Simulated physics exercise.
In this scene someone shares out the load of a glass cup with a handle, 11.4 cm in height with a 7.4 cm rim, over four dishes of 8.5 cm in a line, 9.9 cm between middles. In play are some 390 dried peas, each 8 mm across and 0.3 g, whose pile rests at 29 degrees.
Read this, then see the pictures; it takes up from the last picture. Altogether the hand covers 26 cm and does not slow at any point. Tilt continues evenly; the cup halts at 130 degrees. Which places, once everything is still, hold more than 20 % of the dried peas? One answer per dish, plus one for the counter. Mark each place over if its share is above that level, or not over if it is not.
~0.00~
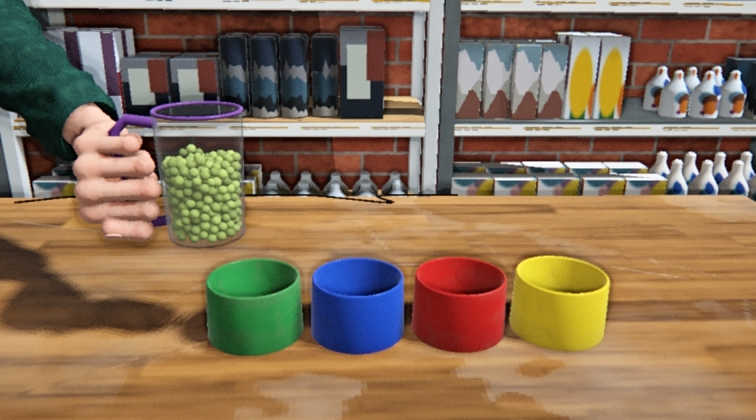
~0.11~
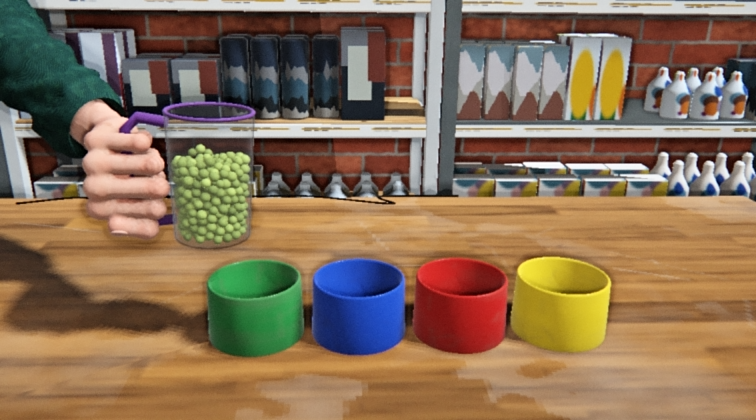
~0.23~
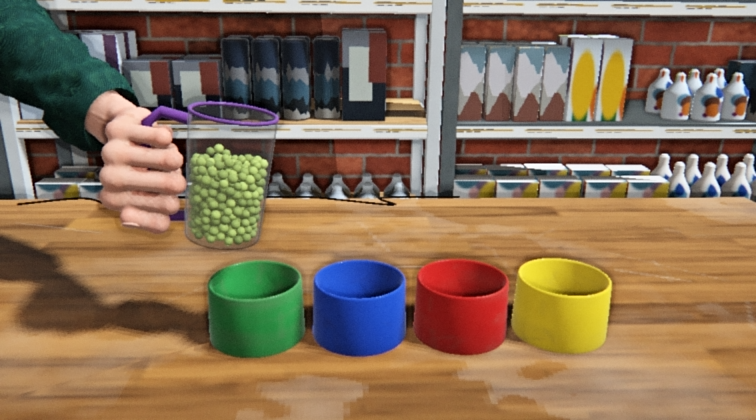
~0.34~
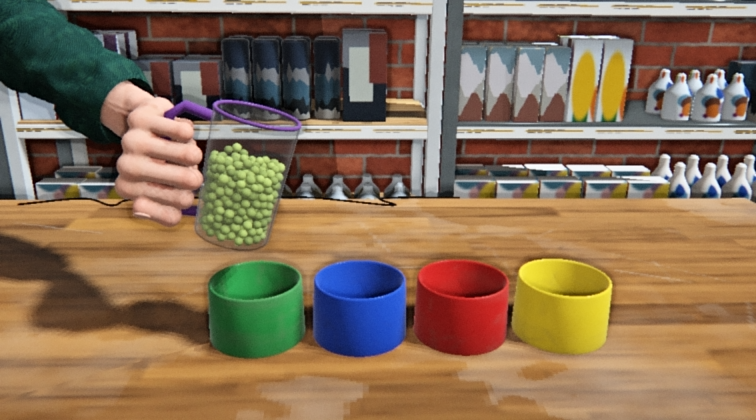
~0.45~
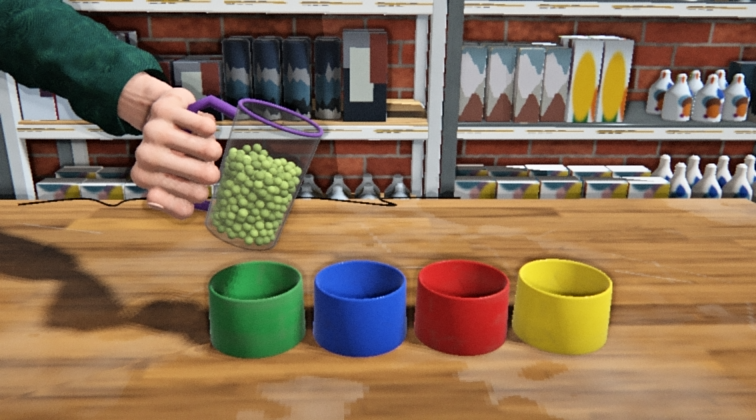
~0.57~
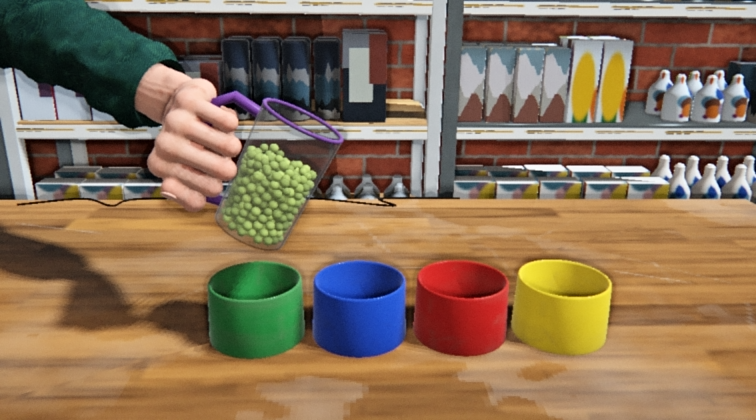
Red: Not over, blue: Not over, green: Not over, yellow: Over, counter: Not over.
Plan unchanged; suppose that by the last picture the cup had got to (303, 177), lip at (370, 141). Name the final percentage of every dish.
In the end red holds 0, blue holds 0, green holds 0, yellow holds 100.
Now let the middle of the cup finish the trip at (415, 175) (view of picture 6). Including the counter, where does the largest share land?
Result: Largest portion at red.
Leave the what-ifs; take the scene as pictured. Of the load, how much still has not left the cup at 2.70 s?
About 0 percent.
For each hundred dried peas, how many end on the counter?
About 0 percent.
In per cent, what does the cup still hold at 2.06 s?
I'd put it at roughly 90 per cent.
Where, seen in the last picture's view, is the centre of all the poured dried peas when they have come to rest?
Estimated resting centre: Around (561, 302).
After 1.46 s, tilt 75 degrees; cup holds 100 %.
Then, at 2.06 s, tilt 107 degrees; cup holds 90 %, yellow 10 %.
After 2.70 s, tilt 130 degrees; cup holds 0 %, yellow 100 %.
By 3.0 s all is still; red 0 %, blue 0 %, green 0 %, yellow 100 %, counter 0 %.
